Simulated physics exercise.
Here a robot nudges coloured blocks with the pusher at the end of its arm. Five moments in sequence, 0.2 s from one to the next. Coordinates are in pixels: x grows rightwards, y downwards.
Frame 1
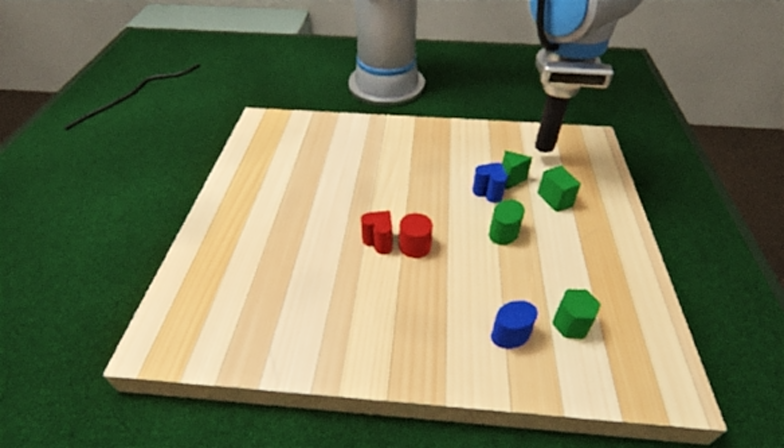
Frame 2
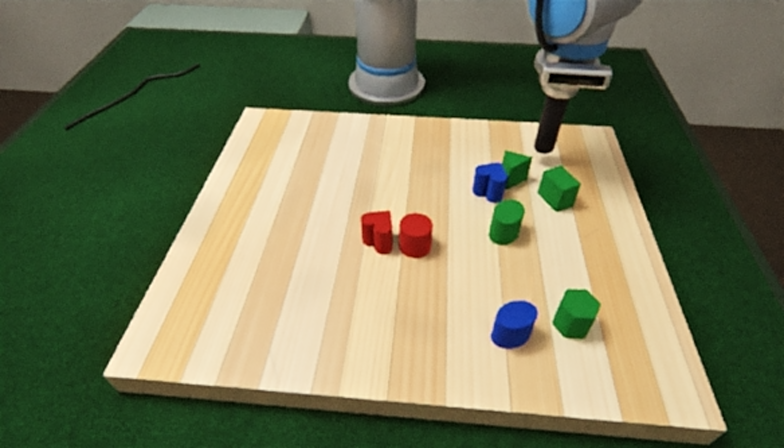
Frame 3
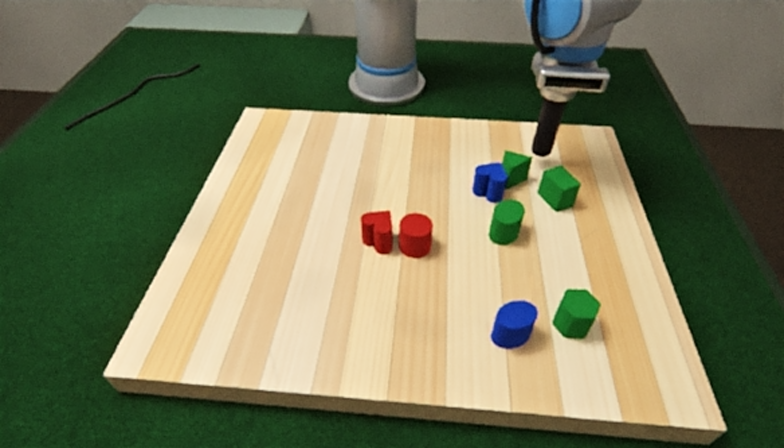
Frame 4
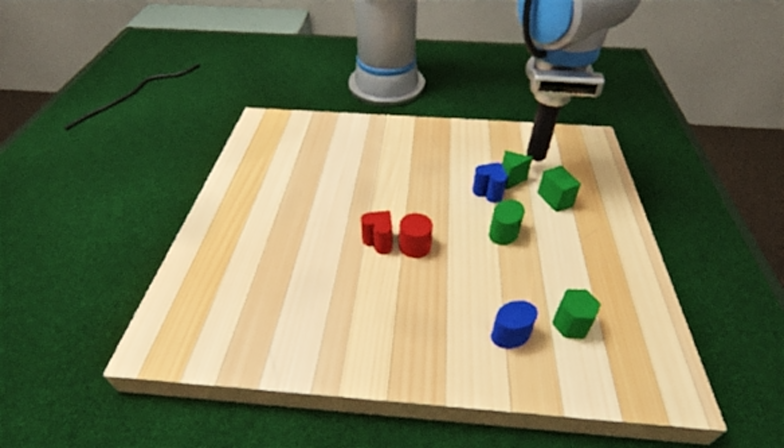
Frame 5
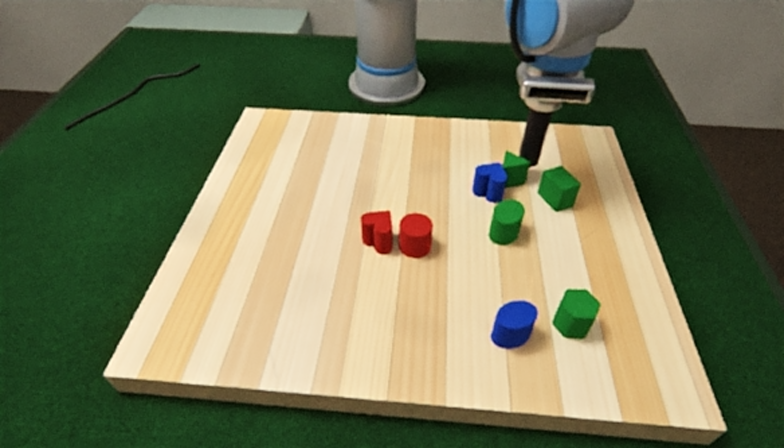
A robot arm's dark pusher moves slightly left and nearer while the coloured blocks stay still.
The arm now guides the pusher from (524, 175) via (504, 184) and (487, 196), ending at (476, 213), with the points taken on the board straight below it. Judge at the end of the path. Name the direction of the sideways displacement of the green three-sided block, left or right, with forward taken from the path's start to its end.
The answer is right: Facing from the path's start to its end, that's where the green three-sided block shifts.
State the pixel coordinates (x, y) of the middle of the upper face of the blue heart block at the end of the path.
Its top centre is at about (448, 183).
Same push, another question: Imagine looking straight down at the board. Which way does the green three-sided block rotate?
Looking down, it rotates clockwise.
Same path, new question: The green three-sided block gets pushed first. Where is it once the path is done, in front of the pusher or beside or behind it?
The pusher has lost it.
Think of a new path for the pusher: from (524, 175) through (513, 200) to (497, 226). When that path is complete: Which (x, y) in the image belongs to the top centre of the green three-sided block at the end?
Located at (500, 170).
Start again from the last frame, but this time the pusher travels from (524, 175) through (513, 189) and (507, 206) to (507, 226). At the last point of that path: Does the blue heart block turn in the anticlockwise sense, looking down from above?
Yes - that is the case.
The first path, step by step. One third of the way, pusher (506, 171); blue heart block (468, 179), turned 20° anticlockwise; green three-sided block (490, 167), turned 15° clockwise.
Two thirds of the way, pusher (489, 183); blue heart block (453, 182), turned 50° anticlockwise; green three-sided block (470, 173), turned 60° clockwise.
At the end, pusher (479, 199); blue heart block (448, 183), turned 45° anticlockwise; green oval not moved; green three-sided block (466, 174), turned 75° clockwise.
